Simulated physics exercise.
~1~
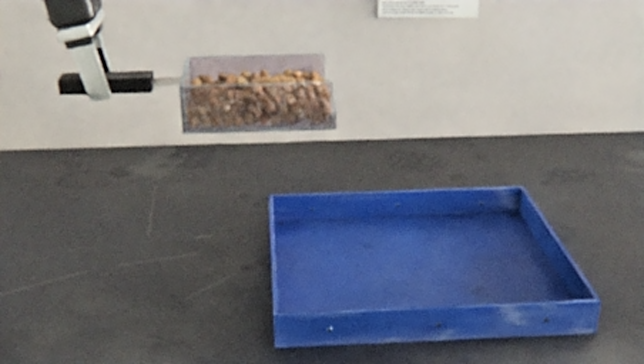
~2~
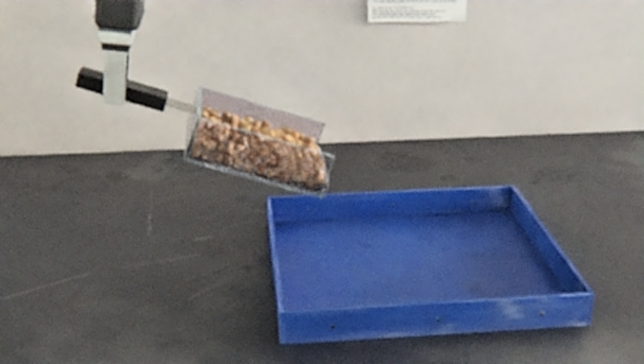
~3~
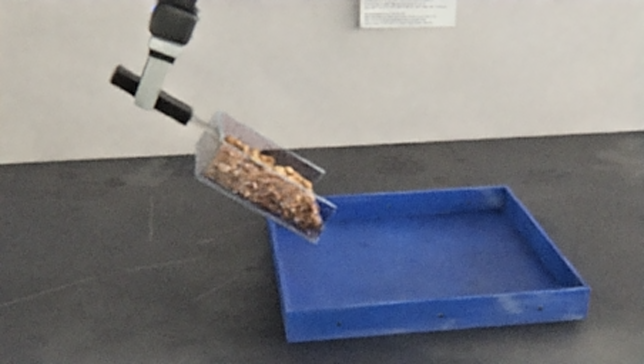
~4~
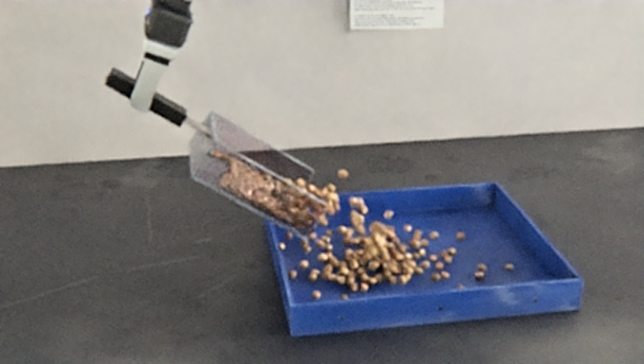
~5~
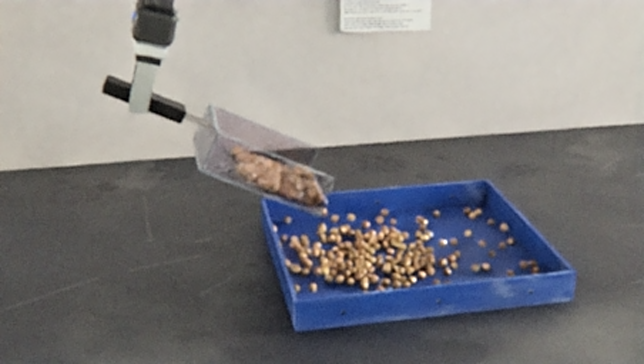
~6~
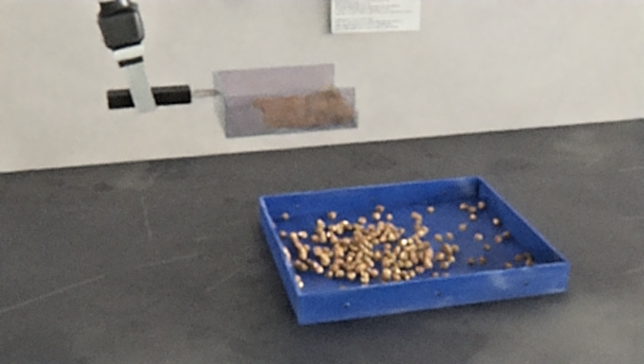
A robot arm holds a clear, open box of small brown beads level above a dark table, with an empty blue tray below and to the right. The arm lowers the box and tips it forward toward the tray, and the beads at first stay inside. With the box held steeply tilted, beads spill over its front edge and scatter across the tray. The arm then starts tilting the box back, and the pouring stops. Finally the box is raised and level again, still holding some beads, while a loose spread of them rests in the tray.
